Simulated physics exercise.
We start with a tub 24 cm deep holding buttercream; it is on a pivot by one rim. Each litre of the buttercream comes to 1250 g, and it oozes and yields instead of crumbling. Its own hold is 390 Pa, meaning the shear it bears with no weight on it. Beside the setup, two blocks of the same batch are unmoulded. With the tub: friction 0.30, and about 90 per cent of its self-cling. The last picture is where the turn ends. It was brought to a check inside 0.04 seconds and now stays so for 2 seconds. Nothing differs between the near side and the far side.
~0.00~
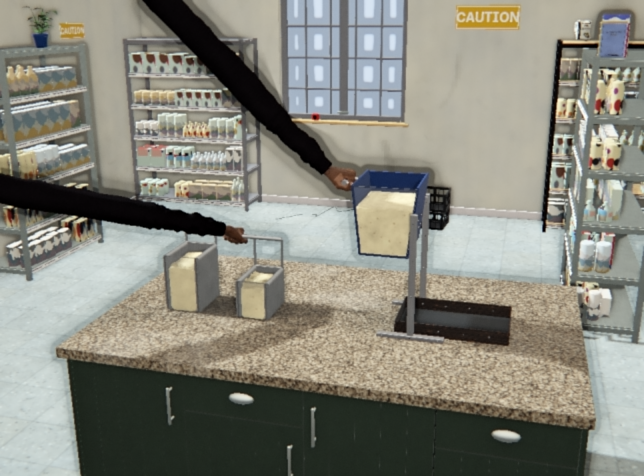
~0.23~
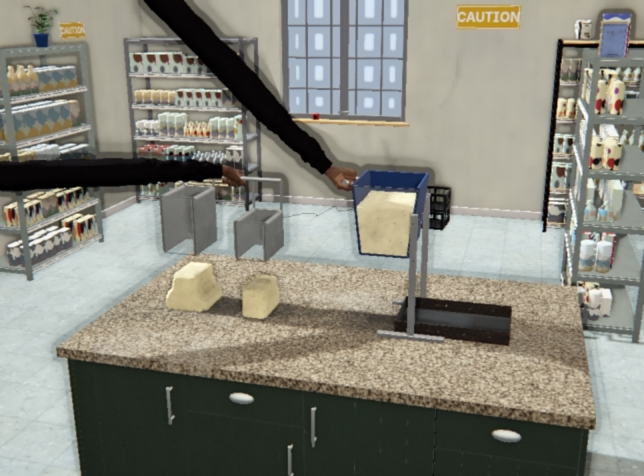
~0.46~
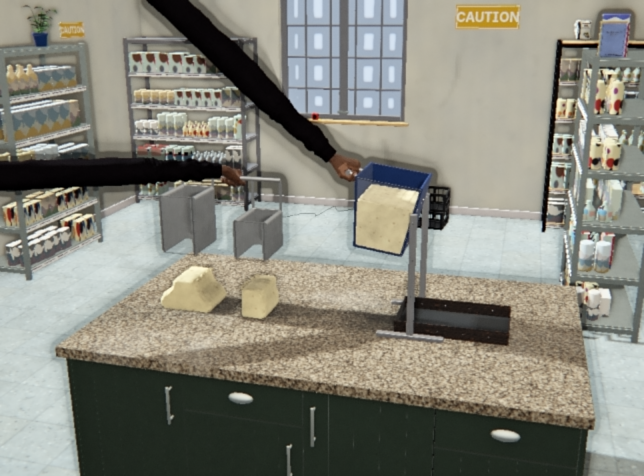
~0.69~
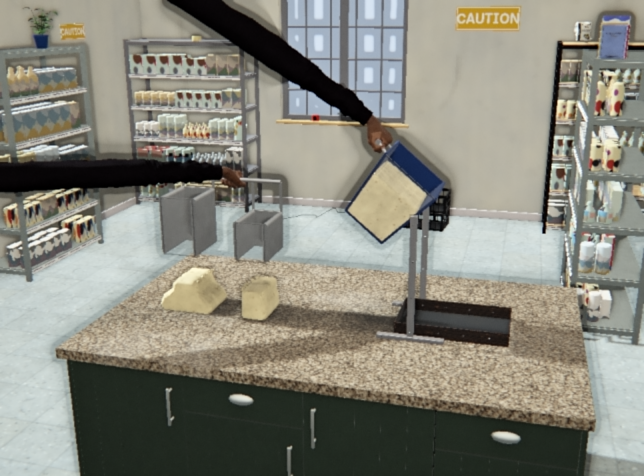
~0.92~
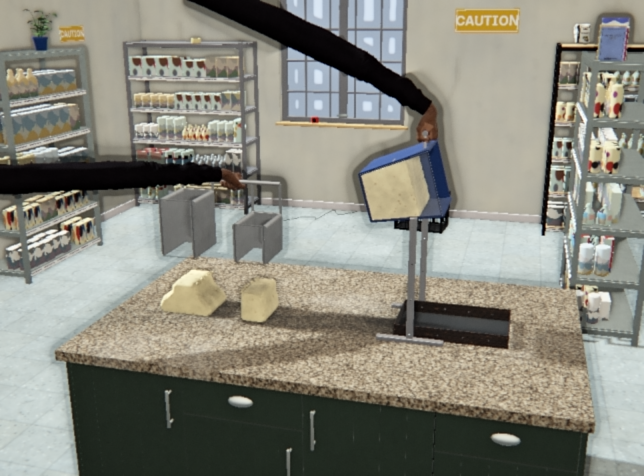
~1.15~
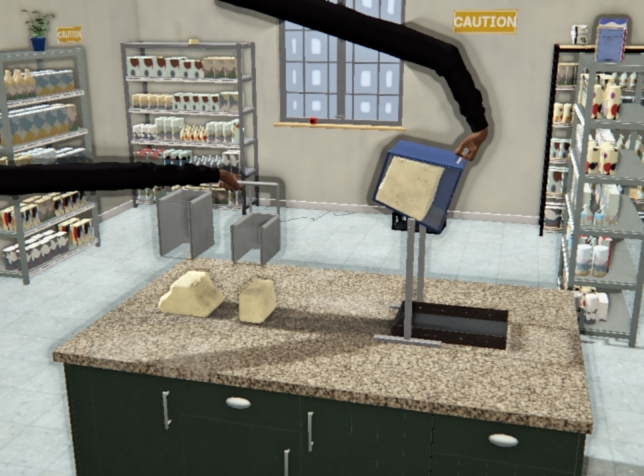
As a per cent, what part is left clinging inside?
Near 0 %.
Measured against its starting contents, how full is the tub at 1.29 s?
Roughly 95 per cent.
By 1.29 s, the tub is at 107 degrees and holds 94 %.
By 1.46 s, the tub is at 107 degrees and holds 42 %.
By 1.63 s, the tub is at 107 degrees and holds 24 %.
By 1.80 s, the tub is at 107 degrees and holds 3 %.
By 3.15 s, at the end, the tub is at 107 degrees and holds 0 %.
